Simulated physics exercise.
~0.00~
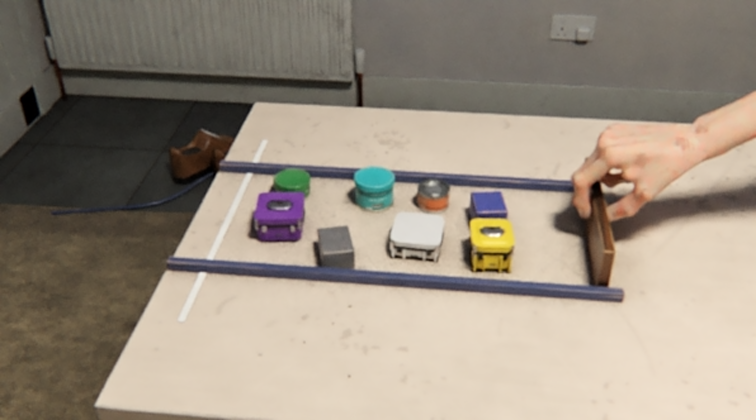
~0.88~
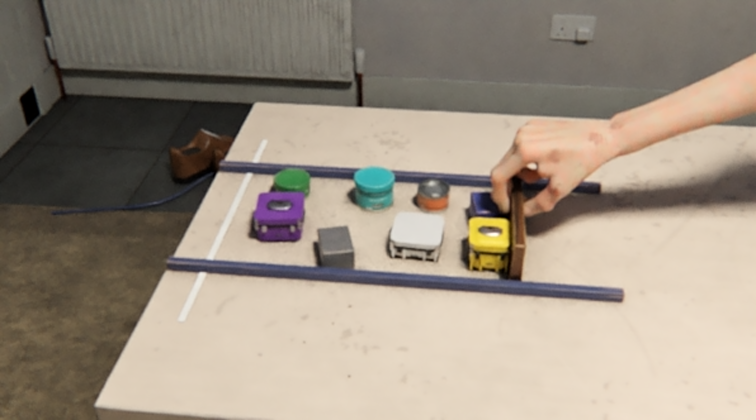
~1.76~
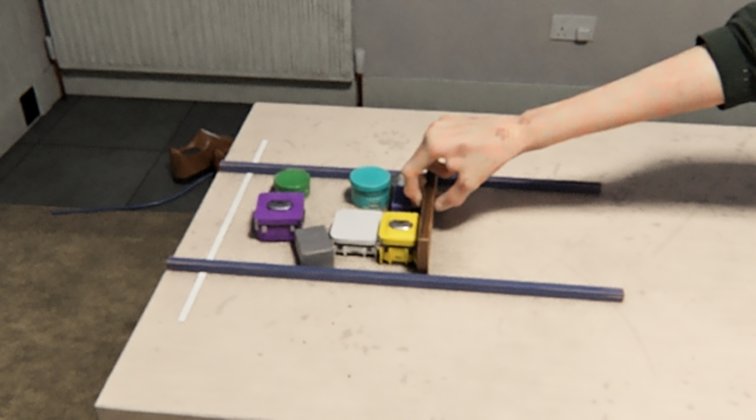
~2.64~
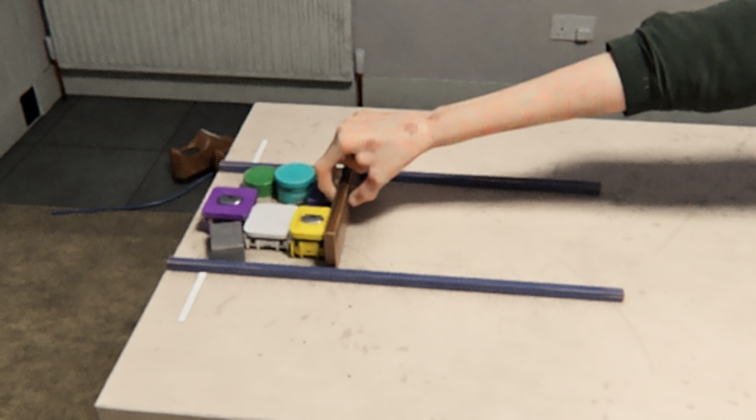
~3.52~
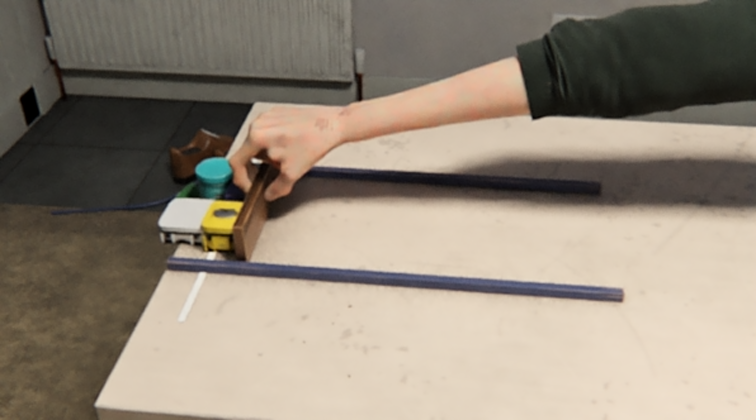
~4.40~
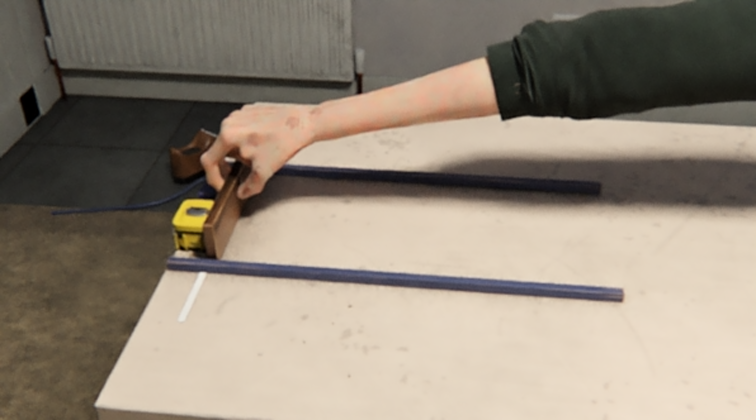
A hand slides an upright wooden board leftward between two dark rails on a table, gathering small cases, pots and blocks and pushing them past the white tape toward the edge, where most drop from view, leaving the yellow case against the board.
